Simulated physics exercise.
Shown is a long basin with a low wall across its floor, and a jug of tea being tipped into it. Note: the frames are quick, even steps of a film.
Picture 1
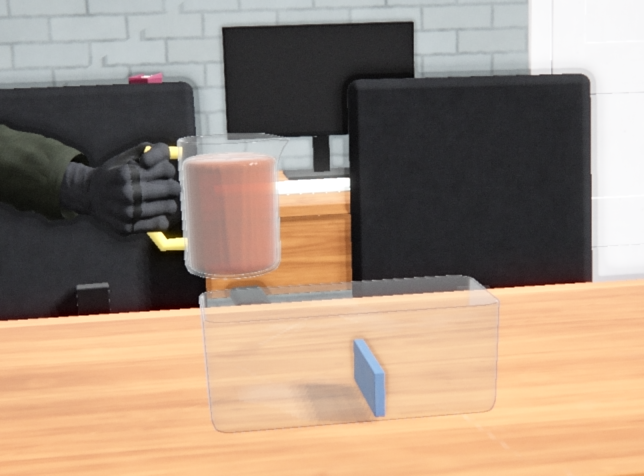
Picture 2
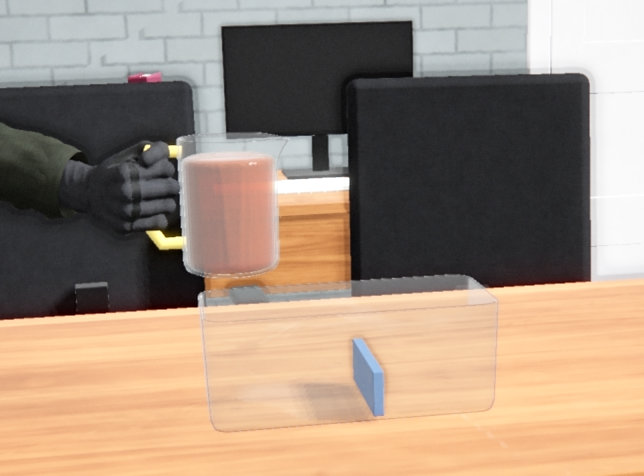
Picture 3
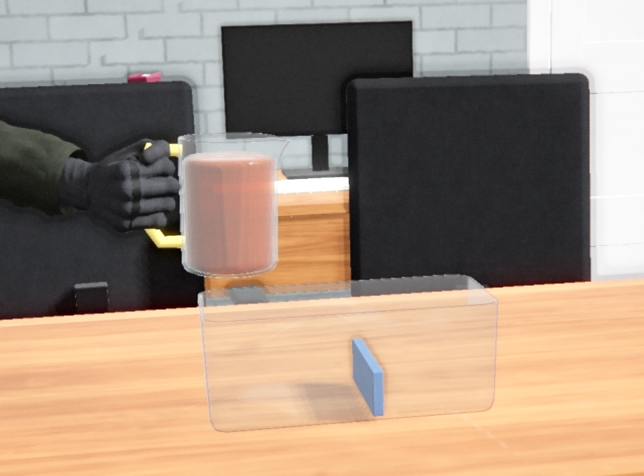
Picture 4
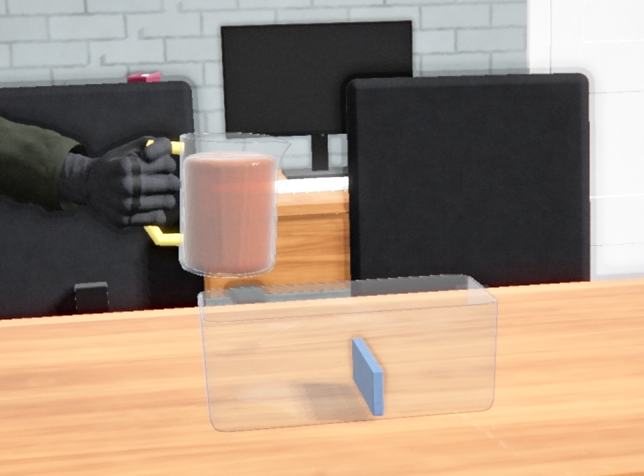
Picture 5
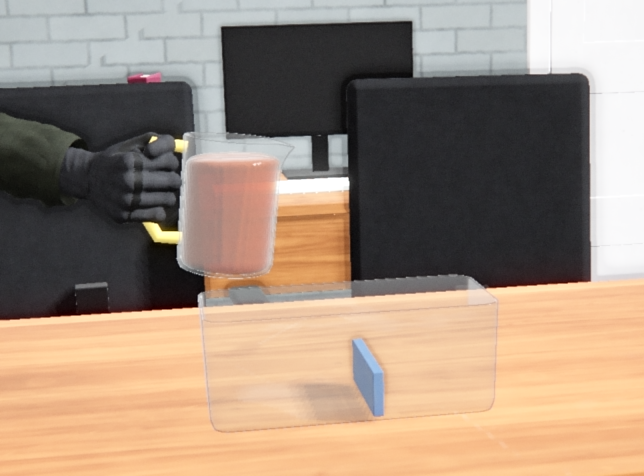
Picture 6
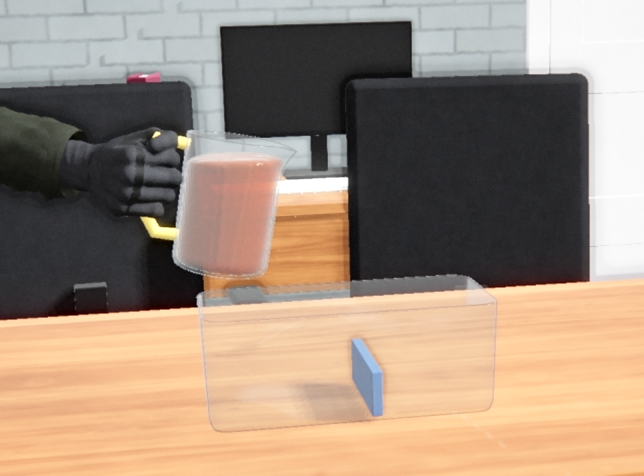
A gloved hand slowly tilts a jug of tea slightly rightward above a clear basin.
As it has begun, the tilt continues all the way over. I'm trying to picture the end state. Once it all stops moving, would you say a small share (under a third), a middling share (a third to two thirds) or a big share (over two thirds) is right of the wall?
A middling share, a third to two thirds.
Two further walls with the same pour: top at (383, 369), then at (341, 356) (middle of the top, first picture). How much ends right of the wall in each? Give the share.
Respectively 40 and 95 per cent, approximately.
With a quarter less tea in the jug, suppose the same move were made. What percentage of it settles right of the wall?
Roughly 40 in a hundred.
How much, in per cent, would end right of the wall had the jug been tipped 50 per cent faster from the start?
I'd say roughly 50 in every hundred ends up there.
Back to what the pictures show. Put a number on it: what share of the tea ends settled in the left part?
That works out to roughly 45 percent.
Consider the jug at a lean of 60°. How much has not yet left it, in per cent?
It still holds around 90 per cent there.
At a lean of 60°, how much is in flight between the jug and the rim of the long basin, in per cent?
Near 10 parts in a hundred.
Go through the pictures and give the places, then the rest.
In the first frame, it leans 0°; its right rim is at (289, 138); the tea meets the walls at (182, 161) and (276, 156); the long basin's rim runs from (202, 309) to (484, 290); the wall's top is at (368, 357).
In the second frame, it leans 0°; its right rim is at (289, 138); the tea meets the walls at (181, 160) and (274, 156).
In the third frame, it leans 2°; its right rim is at (290, 139); the tea meets the walls at (182, 159) and (276, 157).
In the fourth frame, it leans 4°; its right rim is at (292, 141); the tea meets the walls at (183, 159) and (277, 156).
In the fifth frame, it leans 7°; its right rim is at (295, 145); the tea meets the walls at (187, 160) and (280, 157).
In the sixth frame, it leans 10°; its right rim is at (298, 149); the tea meets the walls at (186, 162) and (283, 157).
A moment on, the jug is tipped part way and 88 per cent is still to pour, 0 is left of the wall and 2 right of it.
Next, the jug is tipped on its side and 44 per cent is still to pour, 8 is left of the wall and 33 right of it.
Then the jug is tipped right over and 8 per cent is still to pour, 32 is left of the wall and 56 right of it.
Later the jug is tipped right over and 1 per cent is still to pour, 42 is left of the wall and 56 right of it.
Finally, 43 per cent lies left of the wall, 56 right of it and 0 outside.
